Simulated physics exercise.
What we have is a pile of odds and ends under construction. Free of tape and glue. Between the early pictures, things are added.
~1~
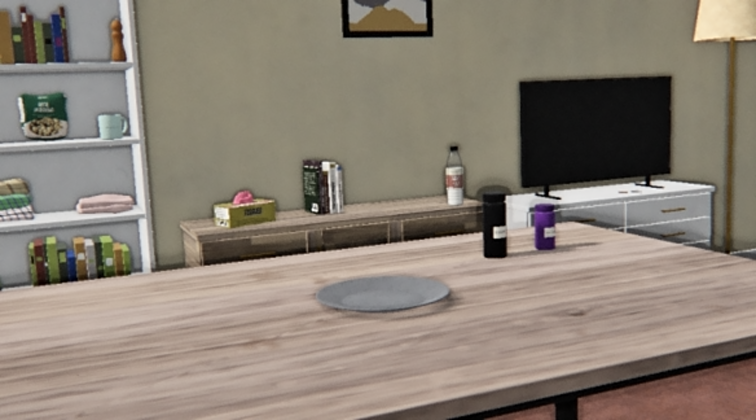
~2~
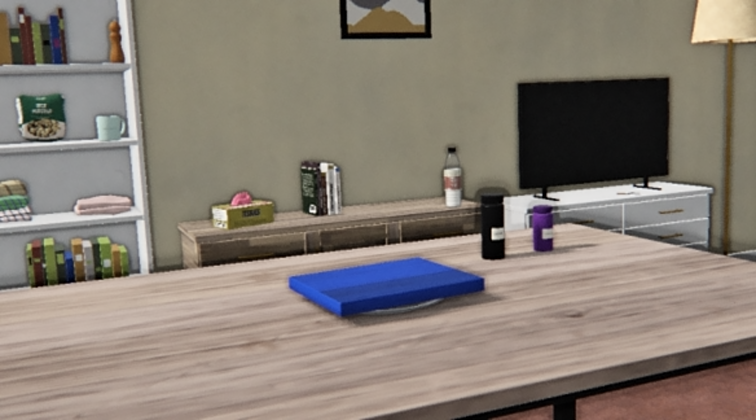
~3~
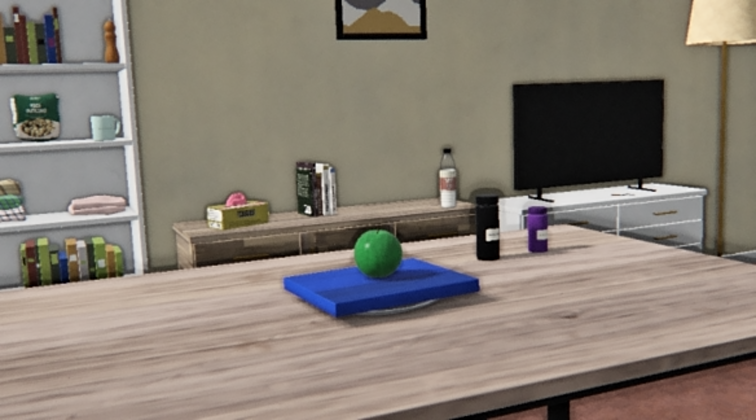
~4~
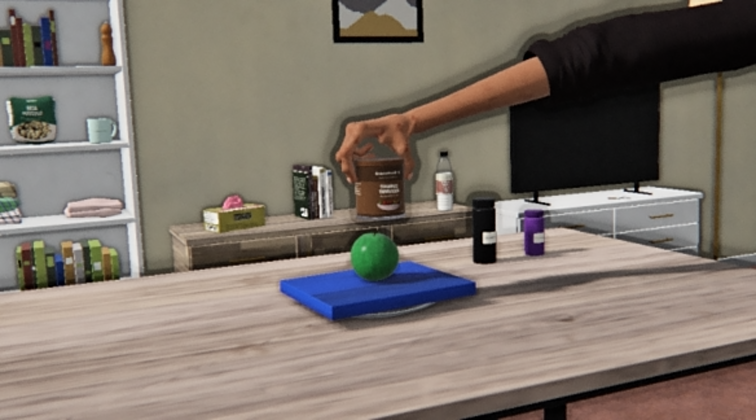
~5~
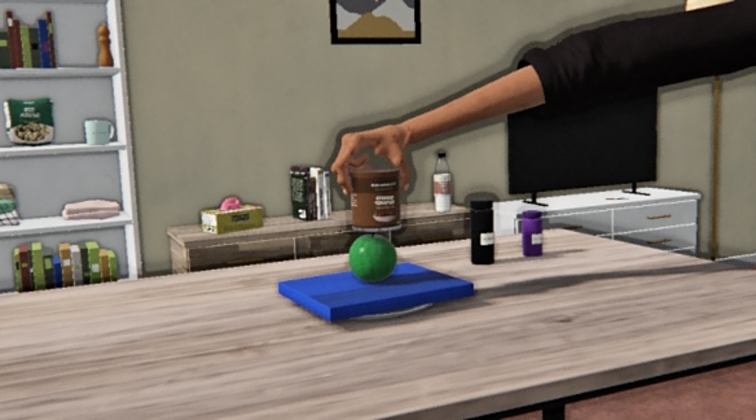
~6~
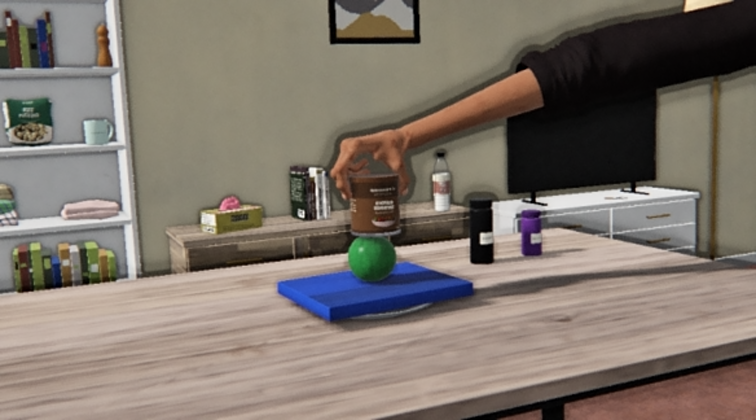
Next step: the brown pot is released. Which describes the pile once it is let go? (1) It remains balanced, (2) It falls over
(2) It falls over.
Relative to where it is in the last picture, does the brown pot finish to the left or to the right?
Off rightwards in the picture.
Then, 0.50 s later than the last frame, brown pot now fallen.
Then, 0.70 s later than the last frame, things are still on the move.
When it is over, fallen, brown pot; the other 5 as before. End places, in pixels of the last picture, brown pot near (531, 257). The pile gives way.
